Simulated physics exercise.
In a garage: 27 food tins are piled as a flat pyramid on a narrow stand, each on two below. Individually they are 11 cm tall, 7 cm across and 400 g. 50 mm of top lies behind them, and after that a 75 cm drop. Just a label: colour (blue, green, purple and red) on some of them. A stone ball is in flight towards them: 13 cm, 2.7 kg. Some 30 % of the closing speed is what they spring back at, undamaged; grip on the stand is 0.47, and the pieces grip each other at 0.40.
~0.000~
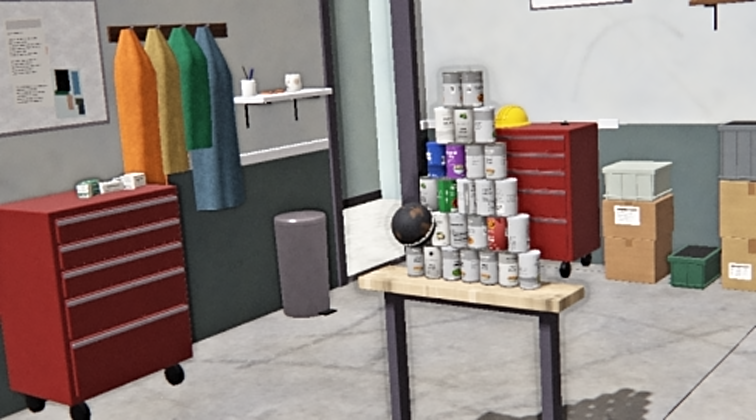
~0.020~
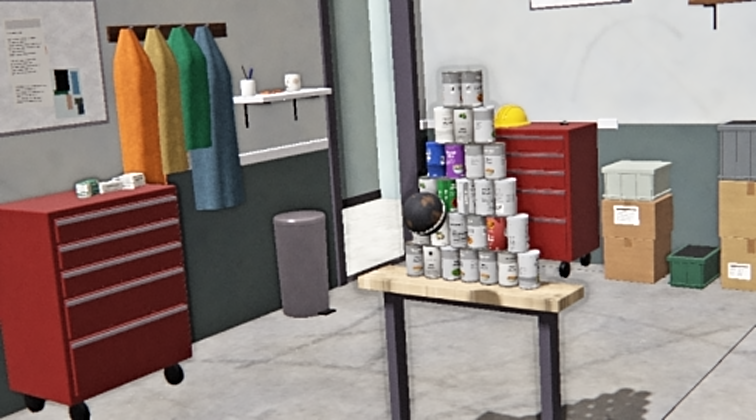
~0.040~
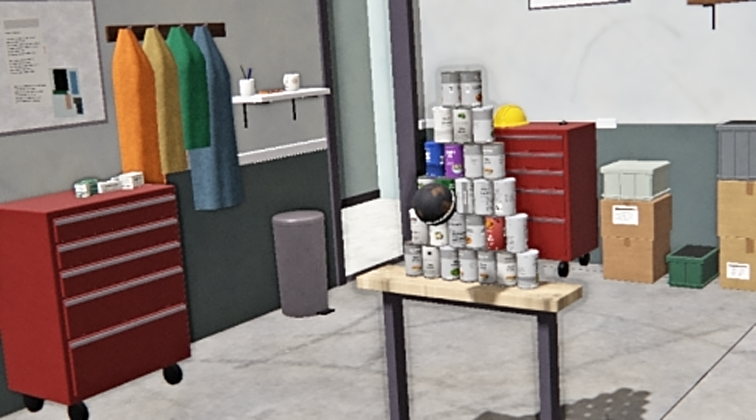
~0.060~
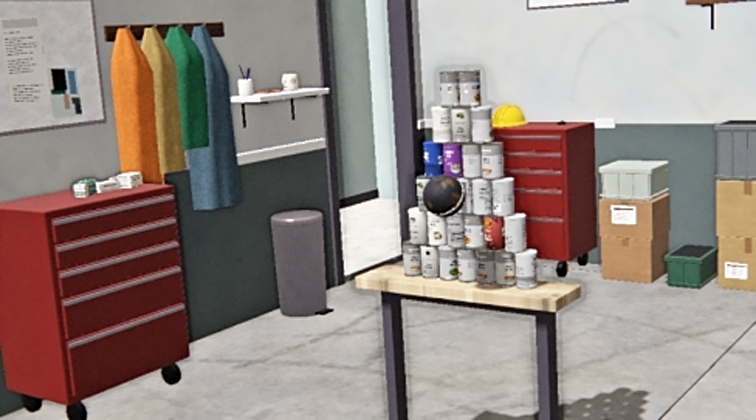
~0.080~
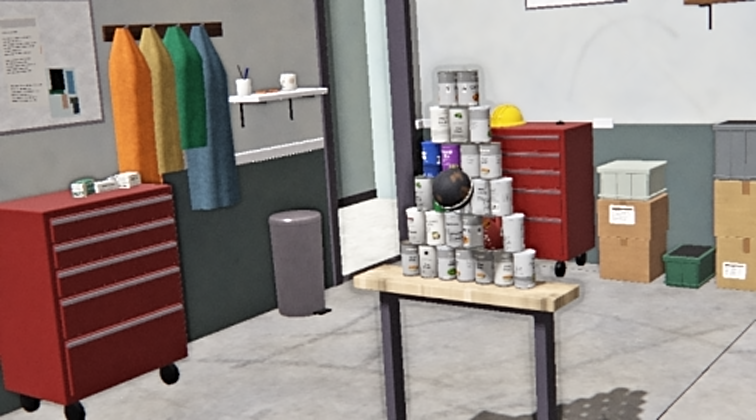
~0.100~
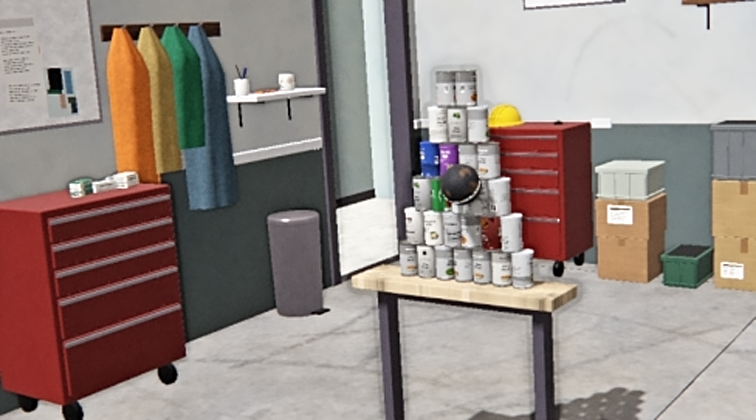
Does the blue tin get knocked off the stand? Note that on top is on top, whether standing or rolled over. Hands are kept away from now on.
No: Oh, that one hangs on.
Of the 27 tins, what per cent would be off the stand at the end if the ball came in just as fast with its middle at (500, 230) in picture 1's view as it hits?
With that change, 30 in a hundred.
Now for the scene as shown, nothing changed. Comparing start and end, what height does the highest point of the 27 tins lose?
The top ends up some 22 cm lower.
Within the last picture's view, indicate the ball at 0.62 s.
(598, 407), roughly.
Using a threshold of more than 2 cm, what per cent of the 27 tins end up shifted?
50 in a hundred end up shifted.
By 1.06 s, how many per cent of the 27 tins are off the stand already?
50 per cent.
After 0.32 s, ball still moving; none of the 27 tins off the stand, 13 disturbed; blue tin unmoved; red tin 72° from how it stood, 8 cm lower.
After 0.62 s, ball still moving; 8 of the 27 tins off the stand; blue tin unmoved; purple tin upside down.
After 1.06 s, ball still moving; 14 of the 27 tins off the stand; blue tin unmoved; red tin on its side.
In the end (1.3 s), ball rolling away; 14 of the 27 tins off the stand; blue tin unmoved; red tin on its side; purple tin on its side. From the last view, middles, blue tin near (431, 159).
